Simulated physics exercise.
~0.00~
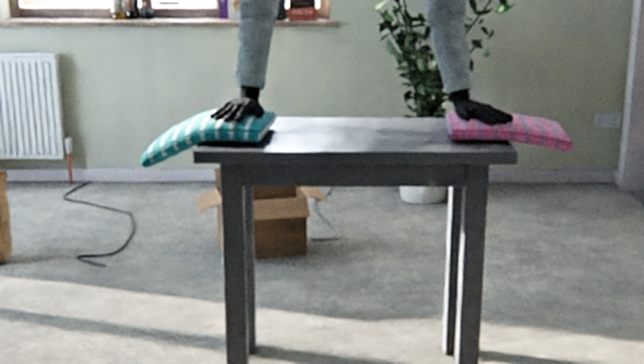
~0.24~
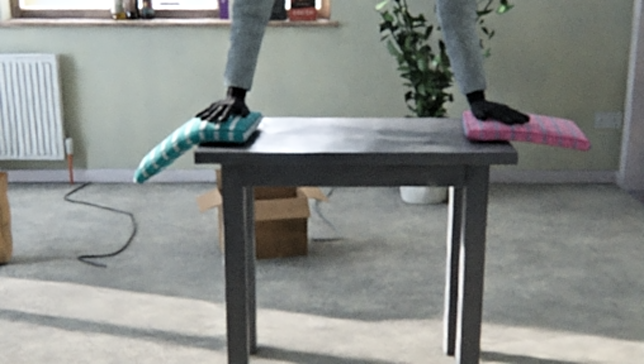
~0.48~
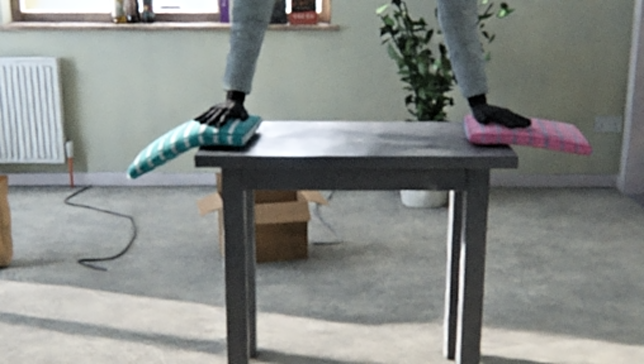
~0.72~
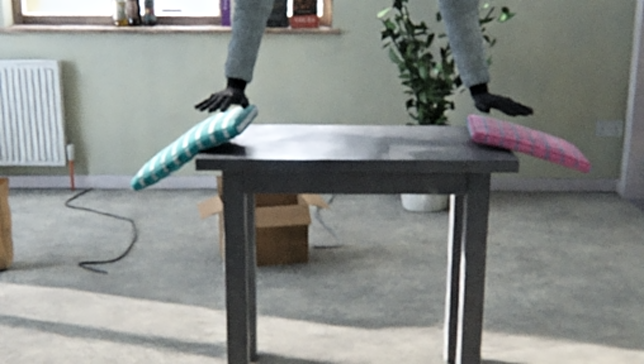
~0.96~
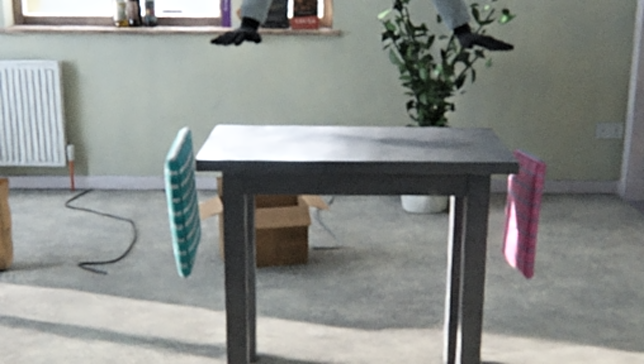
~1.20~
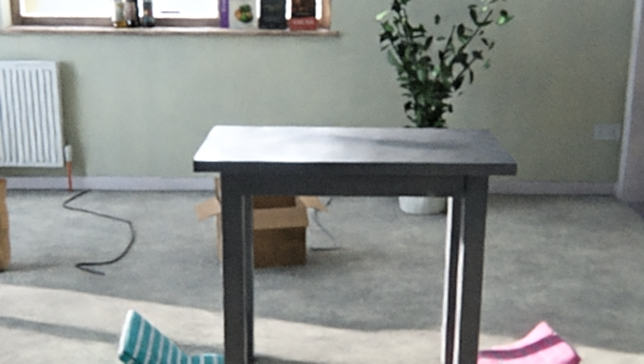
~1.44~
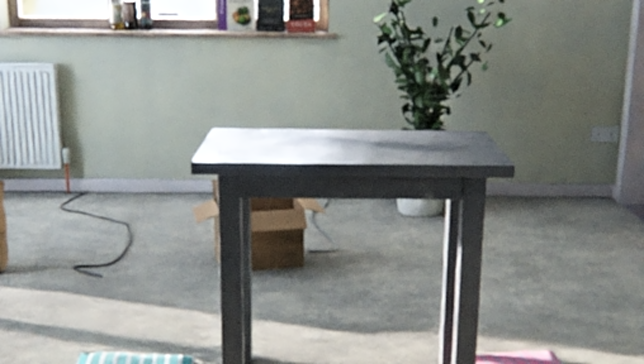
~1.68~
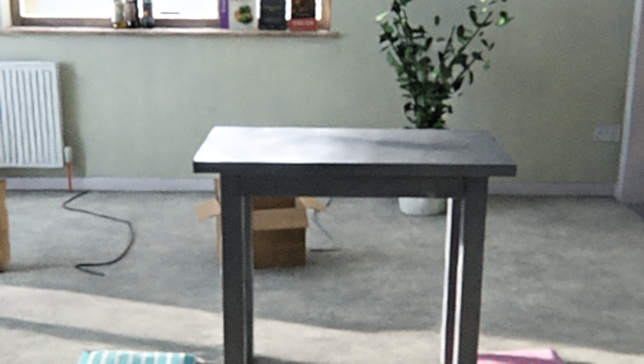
Hands sliding a turquoise folded blanket left and a pink pad right on a table, then releasing both, which drop to the floor.
